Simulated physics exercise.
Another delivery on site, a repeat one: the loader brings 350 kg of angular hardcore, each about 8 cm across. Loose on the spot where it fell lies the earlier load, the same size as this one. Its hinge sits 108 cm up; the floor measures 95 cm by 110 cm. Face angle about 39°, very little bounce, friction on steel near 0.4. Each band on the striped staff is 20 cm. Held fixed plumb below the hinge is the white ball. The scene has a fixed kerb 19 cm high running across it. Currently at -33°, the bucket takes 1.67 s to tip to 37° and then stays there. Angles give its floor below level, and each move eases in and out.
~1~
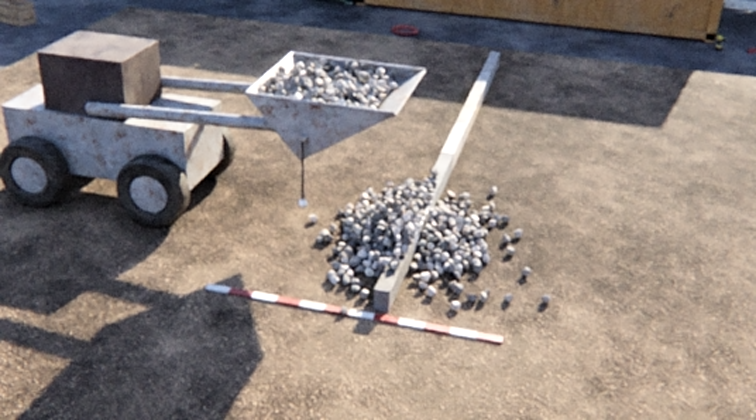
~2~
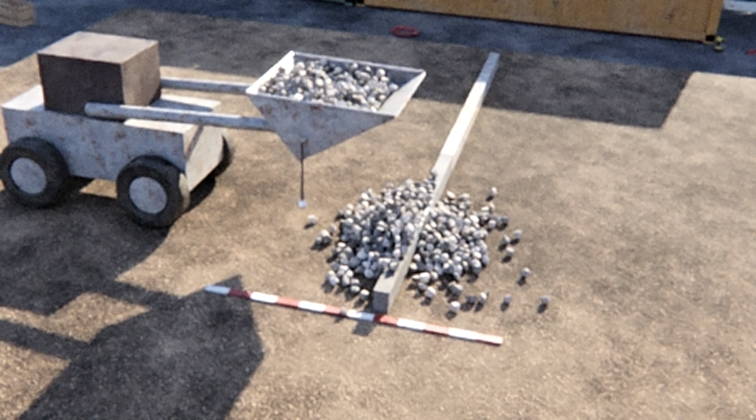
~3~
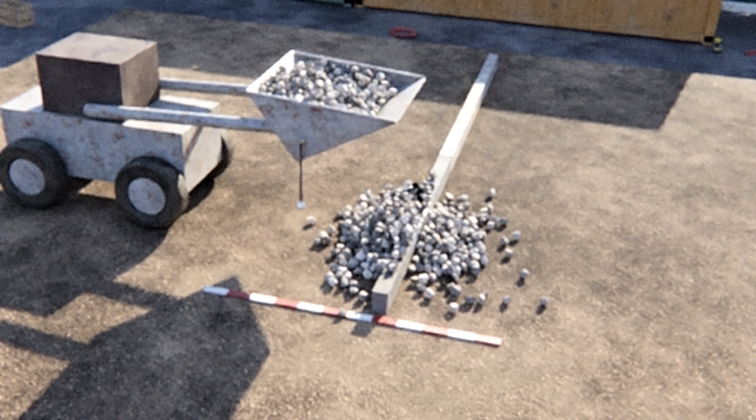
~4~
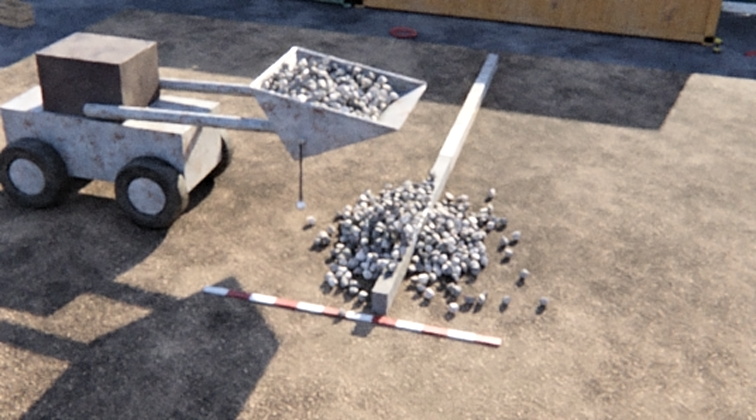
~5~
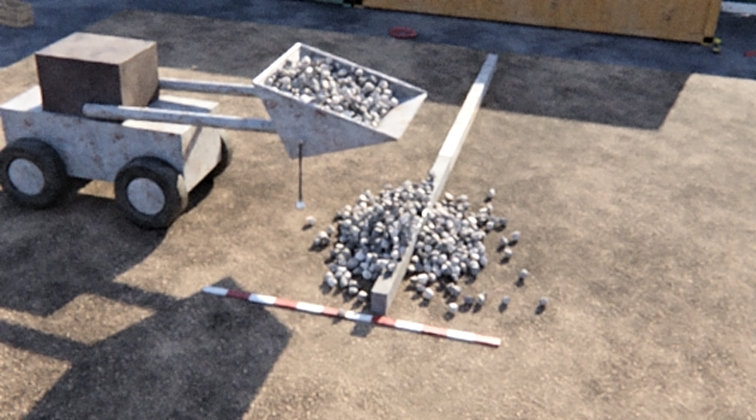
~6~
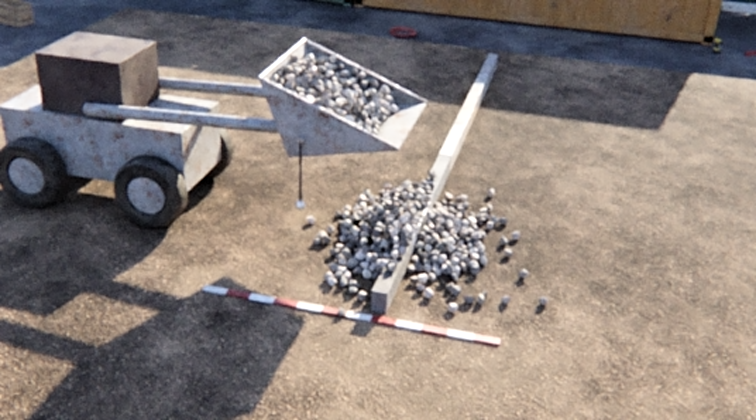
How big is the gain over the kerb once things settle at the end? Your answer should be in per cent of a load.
The gain is about 48 per cent of a load.
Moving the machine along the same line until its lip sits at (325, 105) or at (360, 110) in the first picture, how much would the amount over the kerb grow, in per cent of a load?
Some 0 percent first and 5 percent second.
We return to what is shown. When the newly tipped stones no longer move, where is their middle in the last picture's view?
I'd say close to (413, 220).
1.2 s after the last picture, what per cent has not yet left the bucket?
Around 65 per cent of the load is still inside.
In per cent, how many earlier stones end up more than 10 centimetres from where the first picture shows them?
The answer is about 5 per cent.
Then, 0.6 s after the last picture the floor is at 26°; in per cent of one load, 100 in the bucket, 72 on this side of the kerb, 28 over the kerb; the foremost stones are at (511, 263).
Then, 1.2 s after the last picture the floor is at 37°; in per cent of one load, 64 in the bucket, 106 on this side of the kerb, 30 over the kerb; the foremost stones are at (511, 263).
Then, 1.5 s after the last picture the floor is at 37°; in per cent of one load, 26 in the bucket, 119 on this side of the kerb, 55 over the kerb; the foremost stones are at (511, 263).
Then, 4.1 s after the last picture the floor is at 37°; in per cent of one load, 2 in the bucket, 121 on this side of the kerb, 76 over the kerb; the foremost stones are at (525, 263). Net gain over the kerb, 48.
